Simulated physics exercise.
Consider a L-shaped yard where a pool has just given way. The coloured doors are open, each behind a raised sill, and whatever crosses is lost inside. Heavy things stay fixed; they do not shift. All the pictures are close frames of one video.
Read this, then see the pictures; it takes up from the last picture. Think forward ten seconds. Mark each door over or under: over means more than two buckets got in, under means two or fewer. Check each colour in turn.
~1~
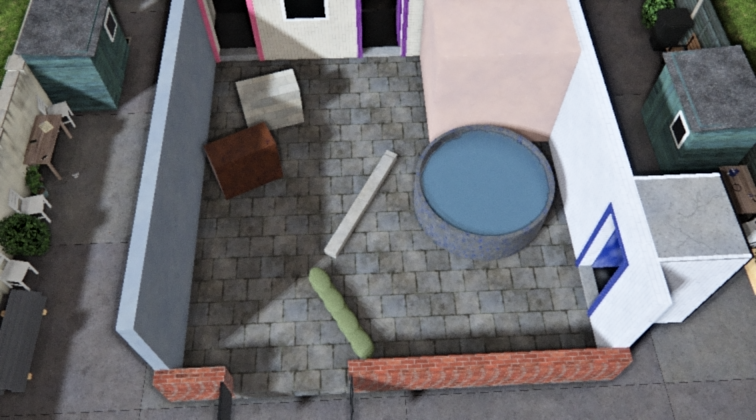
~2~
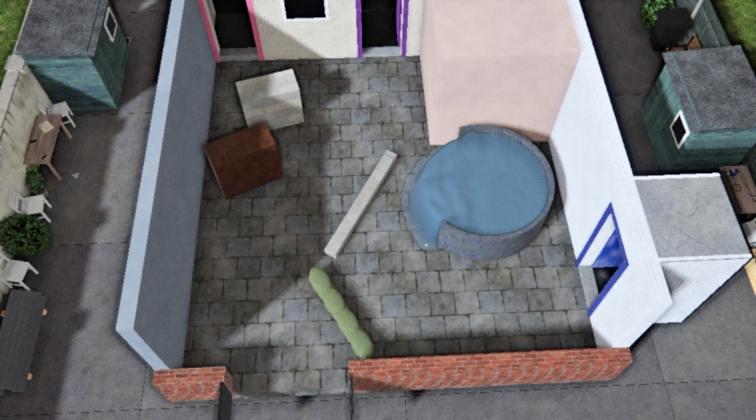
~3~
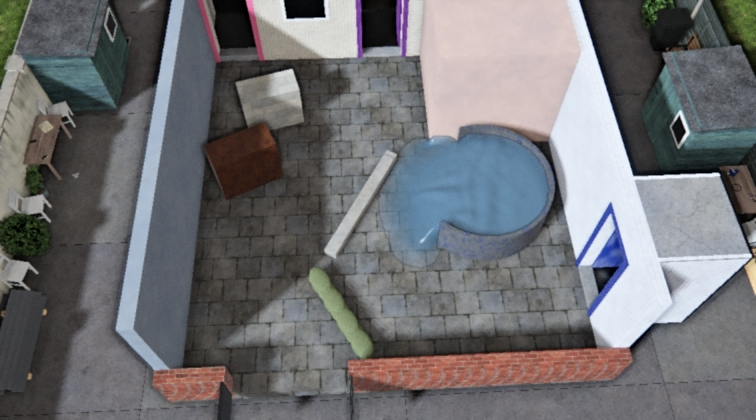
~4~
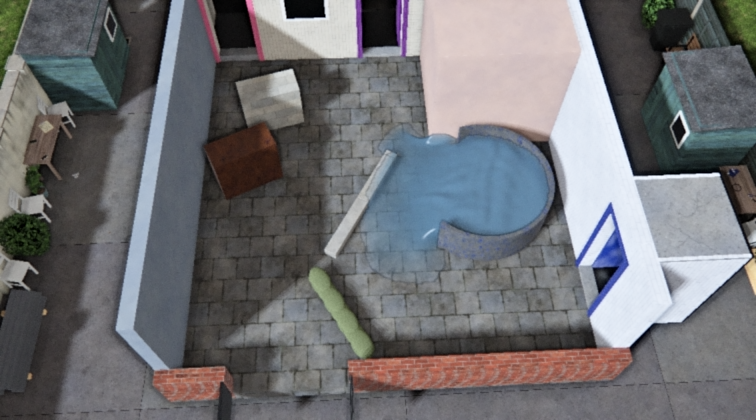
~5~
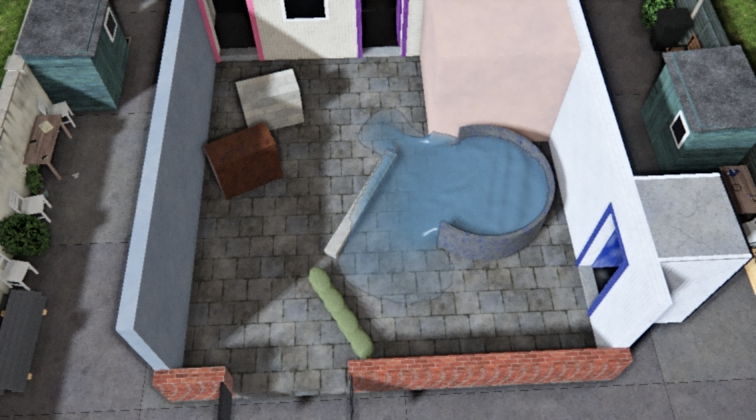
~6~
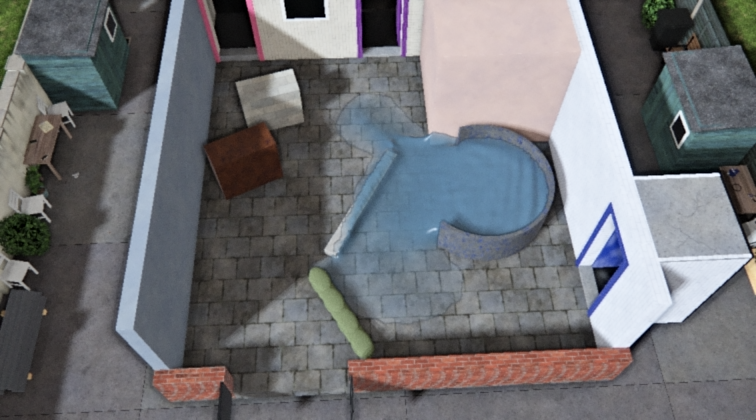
Blue door - over, purple door - over, pink door - under.
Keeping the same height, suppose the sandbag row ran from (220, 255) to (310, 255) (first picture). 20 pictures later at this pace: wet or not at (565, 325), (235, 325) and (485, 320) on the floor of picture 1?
Point by point: No flooding; inundated; no flooding.
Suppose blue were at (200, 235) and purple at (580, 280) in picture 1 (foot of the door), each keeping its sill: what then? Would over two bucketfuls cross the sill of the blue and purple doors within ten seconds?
In short: The blue door tops the mark, the purple door tops the mark.
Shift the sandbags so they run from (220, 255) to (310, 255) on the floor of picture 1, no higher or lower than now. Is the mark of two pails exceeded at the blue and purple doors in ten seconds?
As for the blue door, it remains beneath it; as for the purple door, it exceeds it.
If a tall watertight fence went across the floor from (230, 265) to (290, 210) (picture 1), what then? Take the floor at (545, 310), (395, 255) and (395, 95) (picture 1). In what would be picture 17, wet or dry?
Spared, submerged, then submerged.
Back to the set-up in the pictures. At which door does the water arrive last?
It would be the blue one.
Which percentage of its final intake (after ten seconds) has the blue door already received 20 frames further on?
Roughly 0 percent.
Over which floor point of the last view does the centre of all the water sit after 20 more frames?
I'd mark it close to (367, 200).
A moment on, water covers 45 % of the floor; the blue door not reached, the purple door not reached, the pink door not reached.
Next, water covers 65 % of the floor; the blue door not reached, the purple door under two buckets in, the pink door wet at the sill, nothing in.
Then, water covers 80 % of the floor; the blue door wet at the sill, nothing in, the purple door over two buckets in, the pink door under two buckets in.
Later, water covers 95 % of the floor; the blue door over two buckets in, the purple door far over two buckets in, the pink door under two buckets in.
In the end, water covers 95 % of the floor; the blue door far over two buckets in, the purple door far over two buckets in, the pink door under two buckets in.
